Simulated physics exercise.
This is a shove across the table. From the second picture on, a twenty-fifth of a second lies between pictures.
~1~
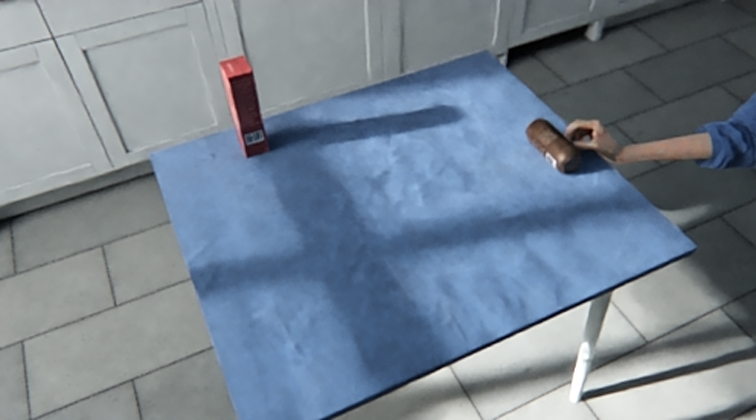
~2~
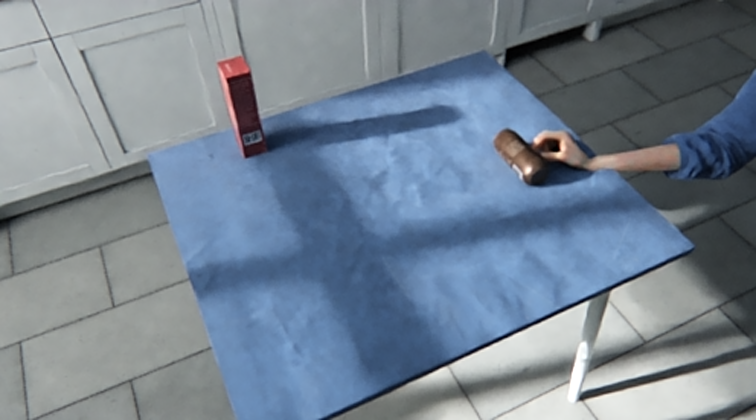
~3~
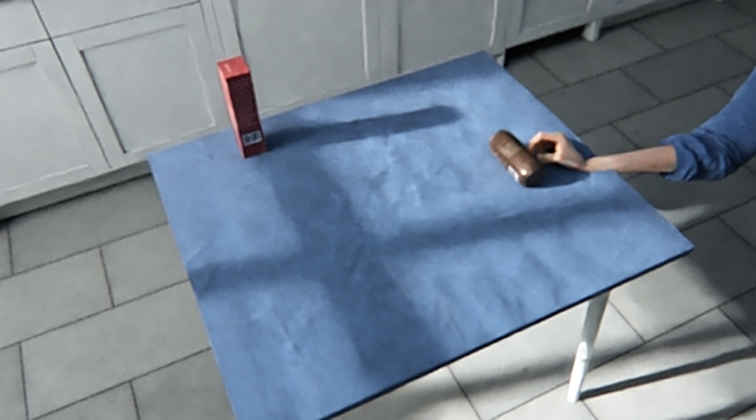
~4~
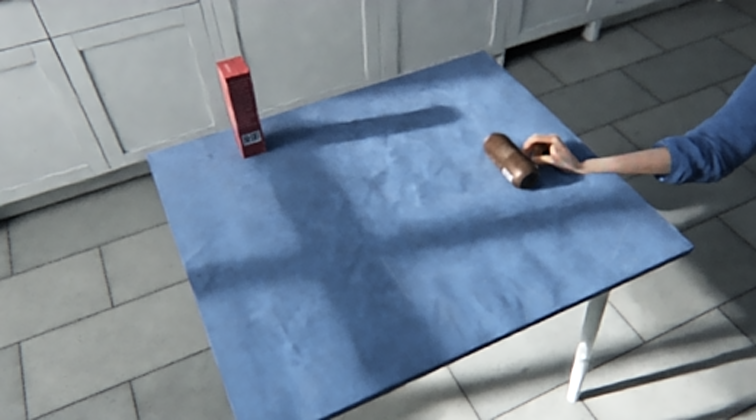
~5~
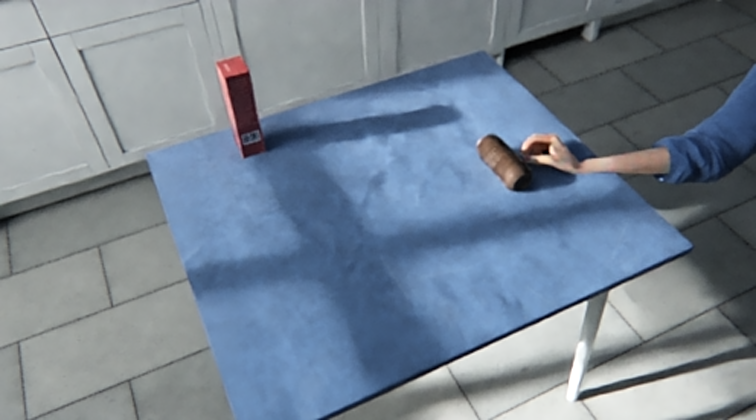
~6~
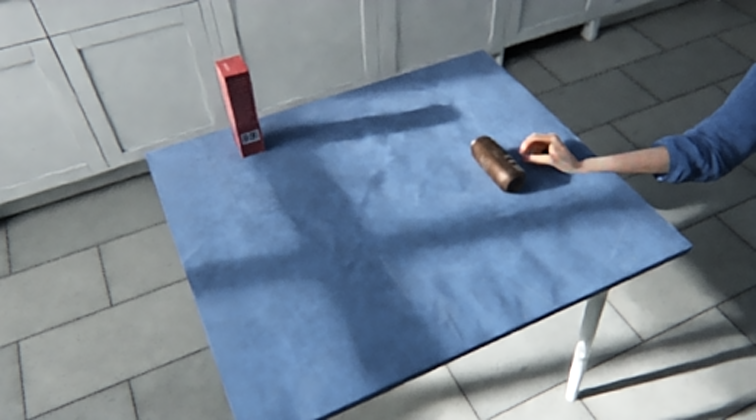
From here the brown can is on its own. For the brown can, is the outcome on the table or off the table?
The brown can is still on the table.
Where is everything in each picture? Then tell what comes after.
The first frame shows under the hand; brown can (554, 146).
The second frame shows under the hand; brown can (521, 157).
The third frame shows under the hand; brown can (517, 159).
The fourth frame shows brown can (511, 161).
The fifth frame shows brown can (504, 163) shifted a little.
The sixth frame shows brown can (498, 164) shifted a little.
Then, 0.10 s on from there, brown can shifted about its own width near (485, 169).
Then, 0.20 s on from there, brown can shifted about its own width near (474, 173).
Then, 0.30 s on from there, brown can shifted well along near (466, 176).
Then, 0.50 s on from there, brown can shifted well along near (456, 180).
In the end, moved from the start, brown can. At the end, from the last picture's camera, brown can near (455, 180).
